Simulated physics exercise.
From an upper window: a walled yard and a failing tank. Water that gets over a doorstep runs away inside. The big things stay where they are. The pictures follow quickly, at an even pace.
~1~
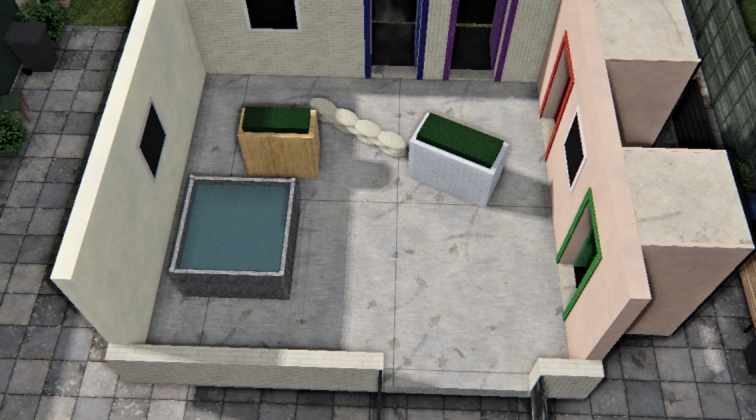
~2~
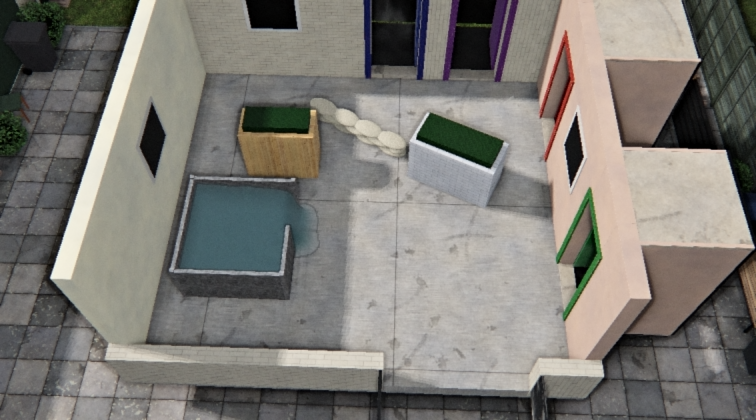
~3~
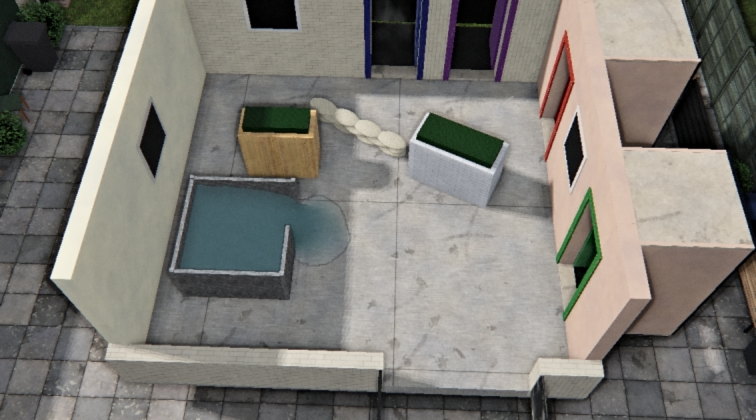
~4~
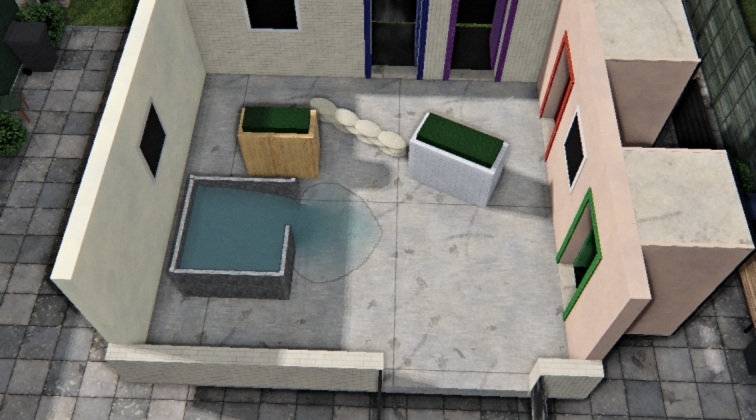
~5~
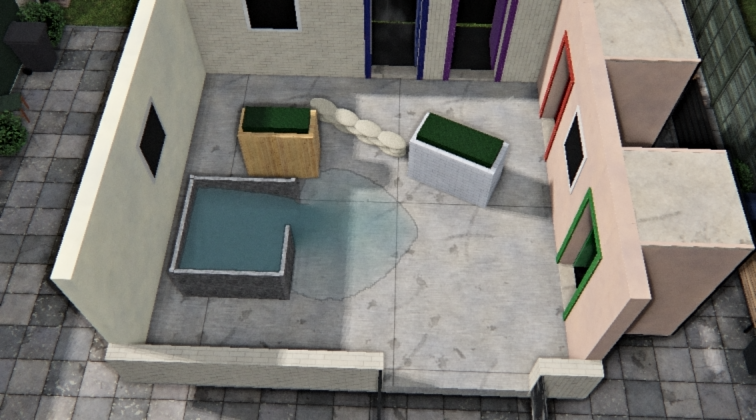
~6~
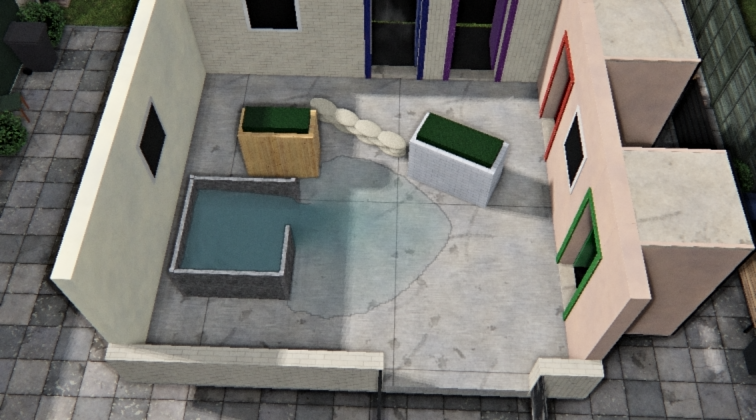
In the video, a square stone tank of blue-green water sits still in a walled yard, then opens at its upper right corner, and water pours out, fanning rightward across the grey paving below two planters.
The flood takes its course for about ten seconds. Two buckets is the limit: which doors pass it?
The green door floods; the blue door holds within the limit; the red door holds within the limit; the purple door holds within the limit.
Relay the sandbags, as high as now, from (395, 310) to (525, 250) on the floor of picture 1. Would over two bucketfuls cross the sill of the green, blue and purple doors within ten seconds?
Then: The green door is under; the blue door stays under; the purple door takes more.
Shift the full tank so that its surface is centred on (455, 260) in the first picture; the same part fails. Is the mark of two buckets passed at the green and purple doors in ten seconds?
In short: Green door floods; purple door goes over.
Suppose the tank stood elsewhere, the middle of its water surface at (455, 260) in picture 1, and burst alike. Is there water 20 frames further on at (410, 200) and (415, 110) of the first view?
One after the other: Clear, wet.
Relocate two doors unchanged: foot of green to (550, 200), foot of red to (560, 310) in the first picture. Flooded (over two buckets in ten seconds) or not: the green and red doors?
Green door goes over, red door is over.
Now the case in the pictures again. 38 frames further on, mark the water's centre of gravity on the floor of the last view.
Near (383, 226).
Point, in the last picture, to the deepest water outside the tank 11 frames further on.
Around (554, 251).
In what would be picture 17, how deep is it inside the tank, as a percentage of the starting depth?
I make it 48 per cent.
A moment on, water covers 35 % of the floor; the green door not reached, the blue door not reached, the red door not reached, the purple door not reached.
Next, water covers 45 % of the floor; the green door over two buckets in, the blue door wet at the sill, nothing in, the red door not reached, the purple door not reached.
Then, water covers 55 % of the floor; the green door far over two buckets in, the blue door wet at the sill, nothing in, the red door wet at the sill, nothing in, the purple door wet at the sill, nothing in.
Later, water covers 70 % of the floor; the green door far over two buckets in, the blue door wet at the sill, nothing in, the red door wet at the sill, nothing in, the purple door under two buckets in.
In the end, water covers 90 % of the floor; the green door far over two buckets in, the blue door wet at the sill, nothing in, the red door under two buckets in, the purple door under two buckets in.
